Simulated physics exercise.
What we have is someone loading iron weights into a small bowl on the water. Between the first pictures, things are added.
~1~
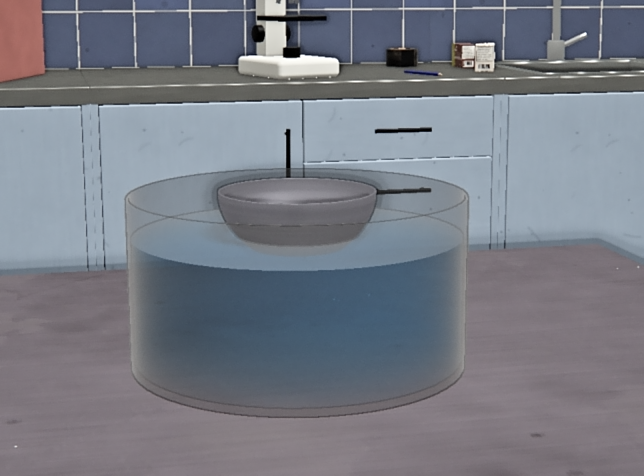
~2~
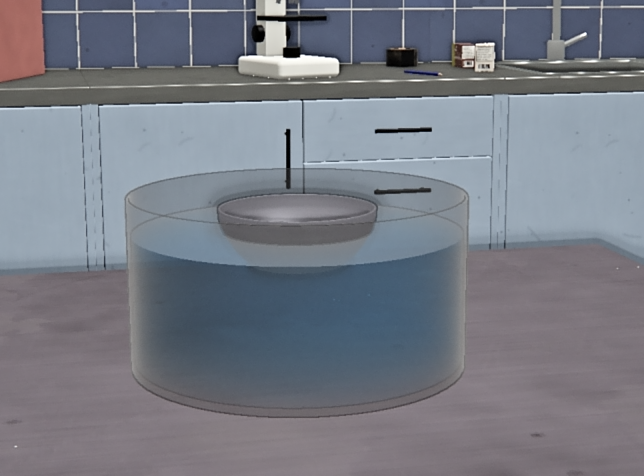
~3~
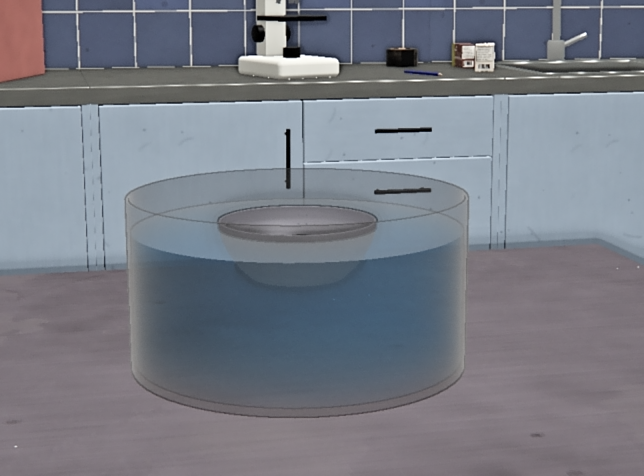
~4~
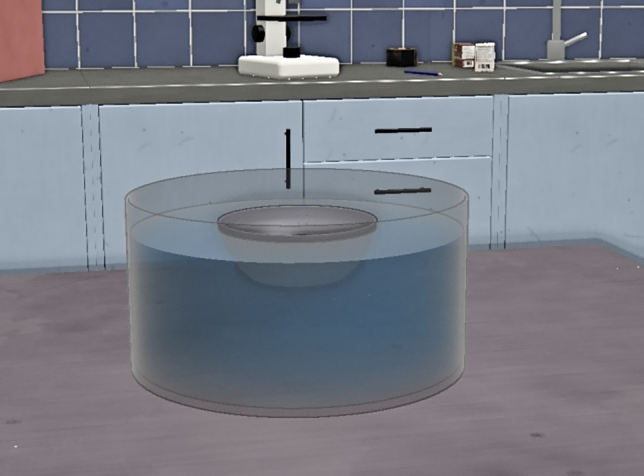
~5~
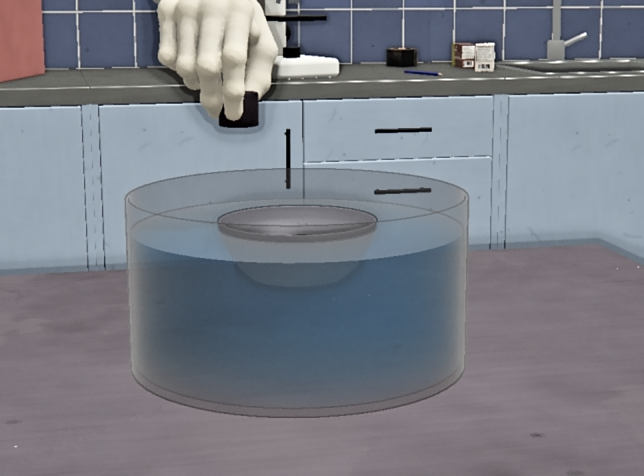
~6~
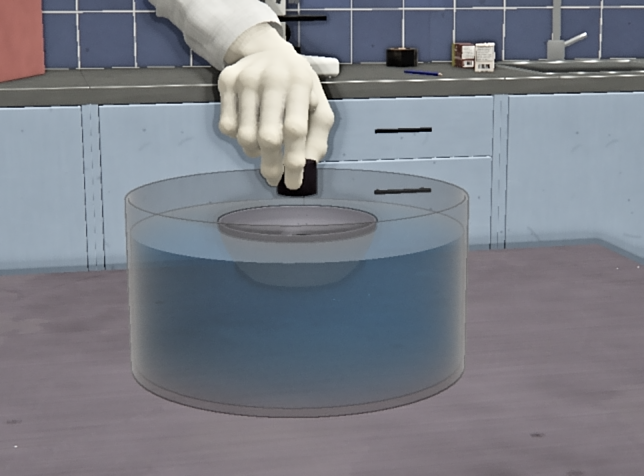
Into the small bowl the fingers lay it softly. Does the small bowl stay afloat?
No.
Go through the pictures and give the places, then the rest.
The first frame shows small bowl (297, 192) empty; most of its side above the surface.
The second frame shows small bowl (297, 209) with one aboard; about a third of its side above the surface.
The third frame shows small bowl (297, 222) with two aboard; hardly any of its side above the surface.
The fourth frame shows small bowl (297, 222) with two aboard; hardly any of its side above the surface.
The fifth frame shows small bowl (297, 222) with two aboard; hardly any of its side above the surface; the next iron weight in the hand at (239, 109).
The sixth frame shows small bowl (297, 222) with two aboard; hardly any of its side above the surface; the next iron weight in the hand at (297, 177).
Soon after, the iron weight is in and the small bowl dips.
Later, water pours in over its edge.
In the end, the small bowl lies on the bottom with its load.
